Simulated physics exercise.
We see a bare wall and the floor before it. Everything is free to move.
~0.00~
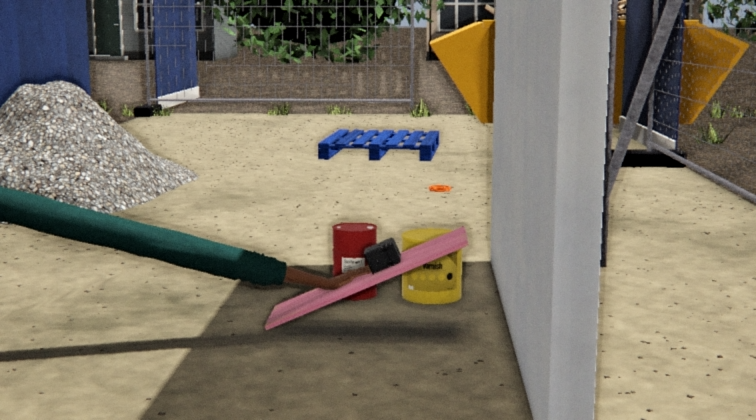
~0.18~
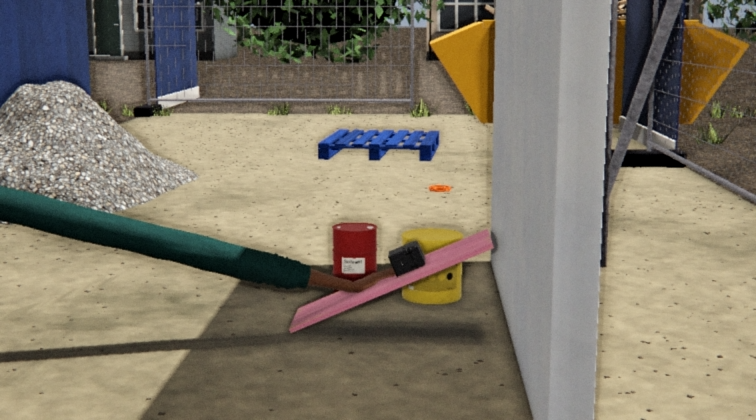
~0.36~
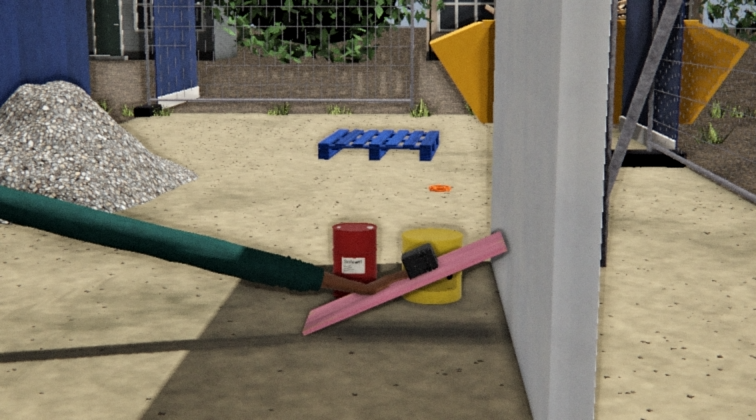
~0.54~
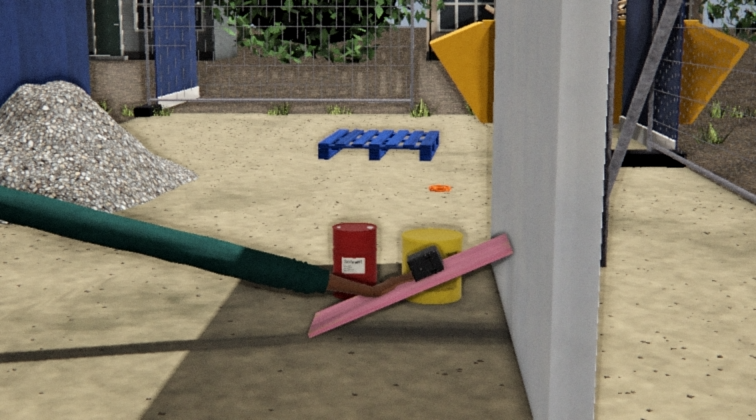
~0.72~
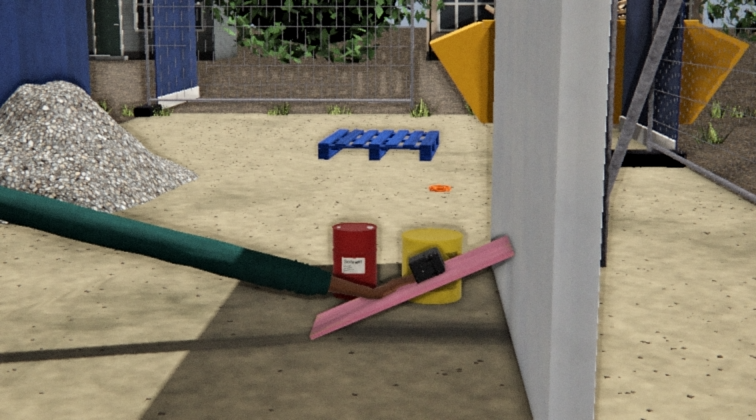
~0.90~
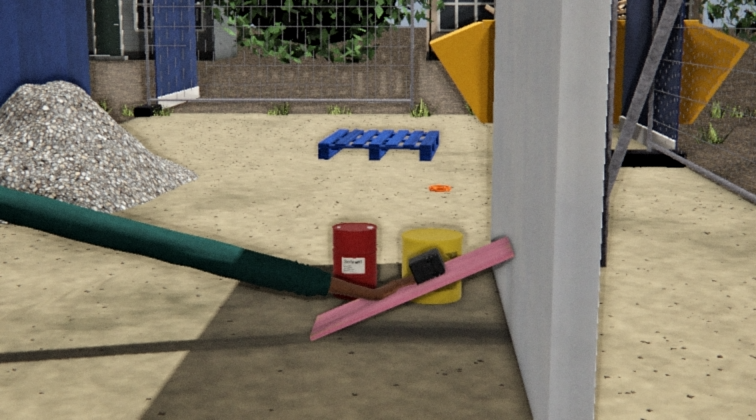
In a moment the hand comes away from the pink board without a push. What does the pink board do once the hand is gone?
It gives way.
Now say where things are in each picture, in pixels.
The first frame shows not yet at the wall; pink board (367, 277); yellow pail (432, 266).
The second frame shows not yet at the wall; pink board (391, 280); yellow pail (432, 266).
The third frame shows not yet at the wall; pink board (404, 282); yellow pail (432, 266).
The fourth frame shows not yet at the wall; pink board (410, 284); yellow pail (432, 266).
The fifth frame shows leant on the wall, still held; pink board (411, 287); yellow pail (432, 266).
The sixth frame shows leant on the wall, still held; pink board (411, 288); yellow pail (432, 266).
After 1.30 s, pink board 25° lower than it was left near (398, 317).
After 1.50 s, pink board 31° lower than it was left near (397, 300).
After 2.00 s, pink board 24° lower than it was left near (393, 329).
At rest (4.5 s), moved from the start, pink board; the other 2 in place. Seen from the same camera at the end, pink board near (393, 329). The board slides down.
